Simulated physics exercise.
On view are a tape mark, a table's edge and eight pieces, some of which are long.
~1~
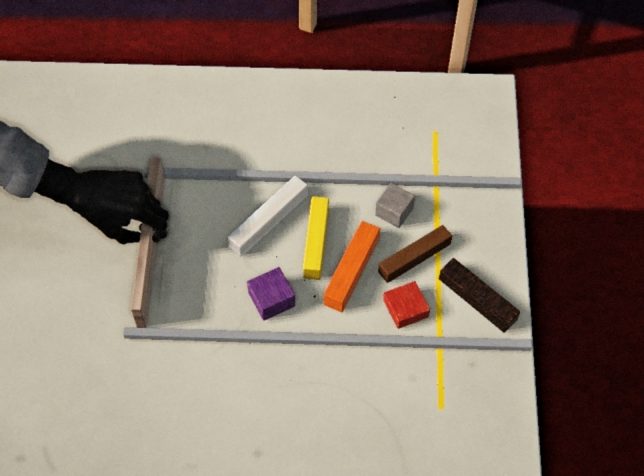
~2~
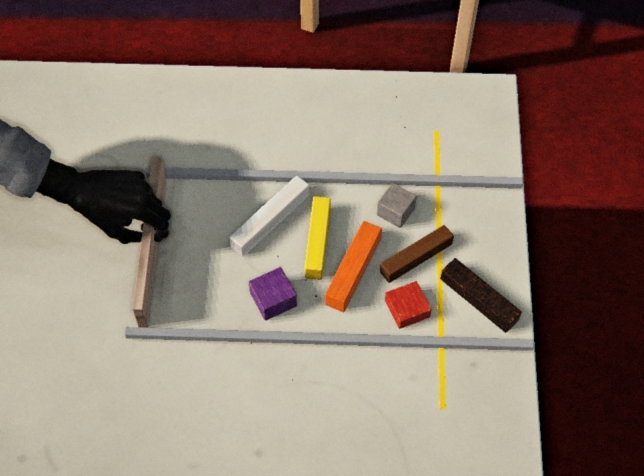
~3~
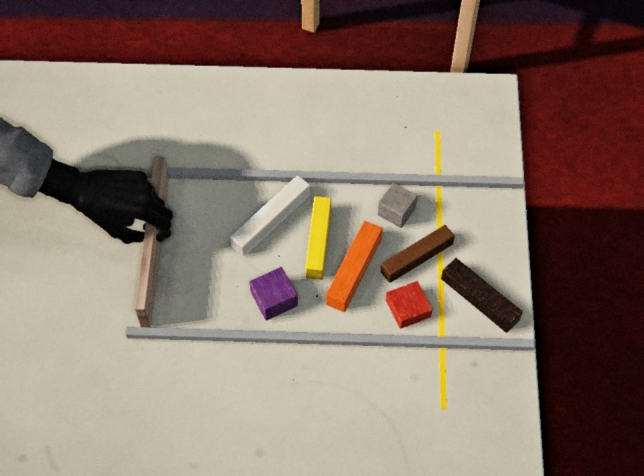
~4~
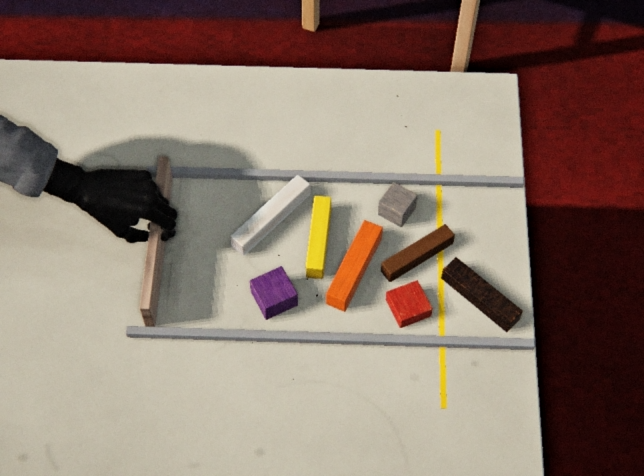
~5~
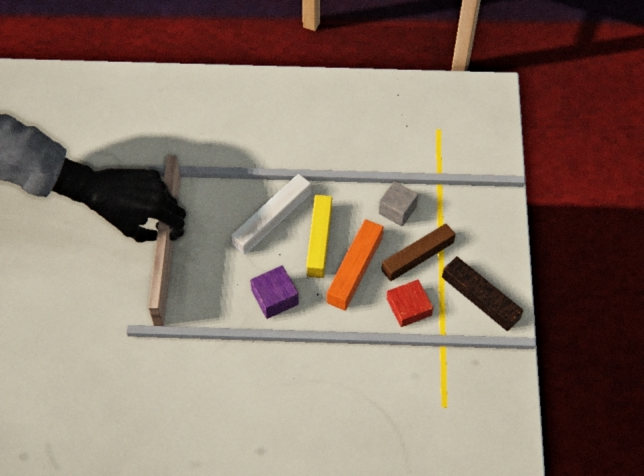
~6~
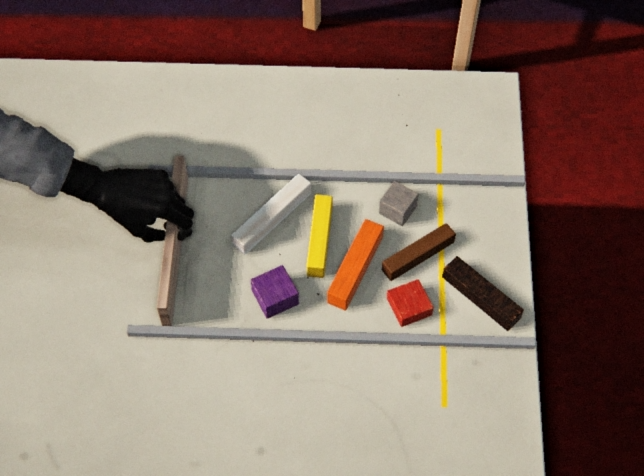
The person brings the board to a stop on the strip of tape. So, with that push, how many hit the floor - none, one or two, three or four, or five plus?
I'd say one or two.
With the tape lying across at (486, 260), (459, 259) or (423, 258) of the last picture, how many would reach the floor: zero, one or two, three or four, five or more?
Taking the three tapes one at a time, the answers are three or four, then 1 or 2, then no fall at all.
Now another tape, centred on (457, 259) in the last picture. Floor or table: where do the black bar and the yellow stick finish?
Result - black bar is gone, yellow stick is still there.
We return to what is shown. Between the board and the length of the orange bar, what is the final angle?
Some 0 degrees.
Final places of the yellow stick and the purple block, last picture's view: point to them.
Roughly (468, 240), and the other roughly (461, 305).
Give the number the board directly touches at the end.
It's 2.
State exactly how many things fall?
My count gives 1.
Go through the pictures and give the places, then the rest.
Black bar (479, 295); brown stick (415, 254); red block (406, 305); board (149, 241); tape (438, 261), in the first picture.
Brown stick (417, 254); yellow stick (318, 238), in the second picture.
Red block (409, 305); purple block (274, 294), in the third picture.
Black bar (481, 294); board (157, 240), in the fourth picture.
Brown stick (419, 252); grey block (398, 204), in the fifth picture.
Black bar (482, 293); brown stick (419, 252); red block (410, 303); board (173, 240); tape (441, 258), in the sixth picture.
Early on, none off yet; black bar at rest near (482, 293); brown stick at rest near (419, 252); red block at rest near (410, 303).
A while later, none off yet; black bar at rest near (482, 293); brown stick moving near (426, 251); red block at rest near (413, 304).
Further along, none off yet; black bar travelled a little near (512, 296); brown stick travelled about its own width near (473, 247); red block travelled well along near (480, 308).
Finally, the number that fall off is one or two; lost, black bar.
